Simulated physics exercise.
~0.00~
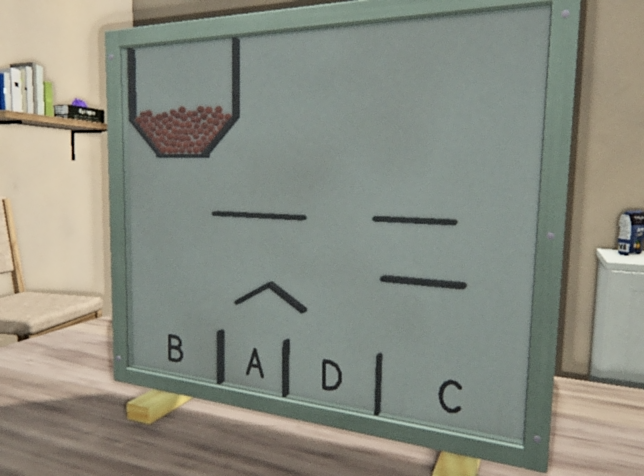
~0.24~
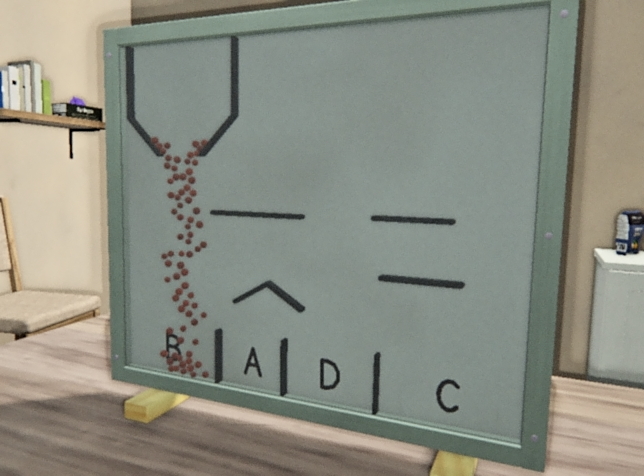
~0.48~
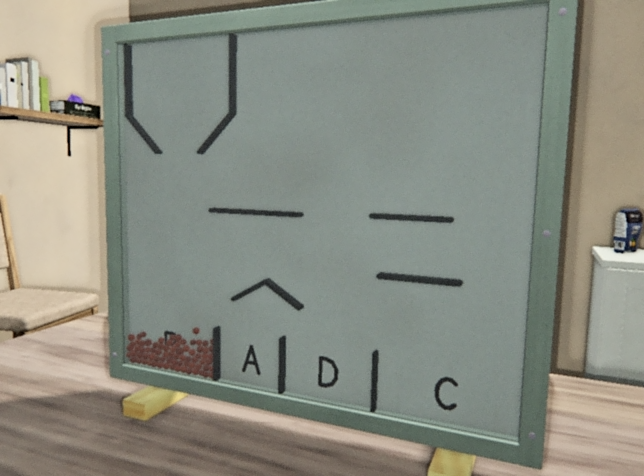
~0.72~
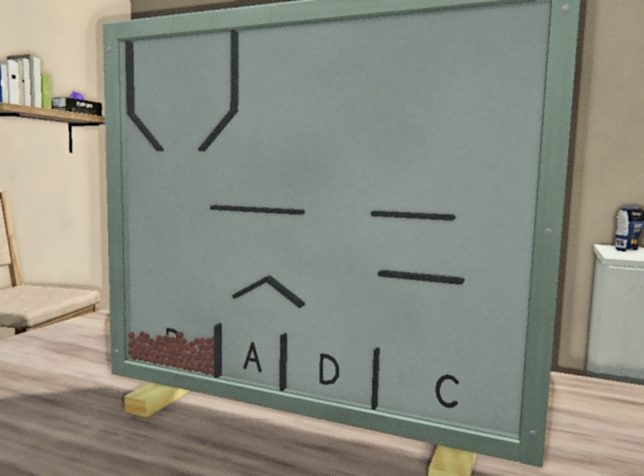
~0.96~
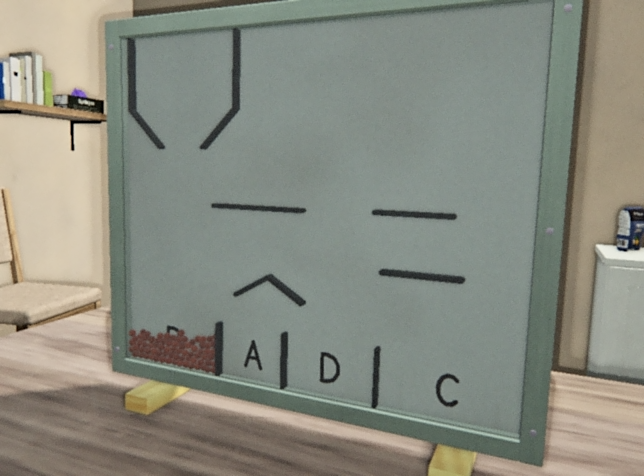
Reddish wooden beads sit heaped in a funnel-shaped hopper at the upper left of a green-framed display standing on a wooden counter. The hopper opens at the bottom, and the beads pour out in a loose stream, dropping straight down past the left end of a dark ledge. They land in bin B, at the far left, and pile up over its letter until the hopper is empty. The heap then settles into a low, fairly level layer and lies still. Every bead ends in bin B, while bins A, D and C remain empty.
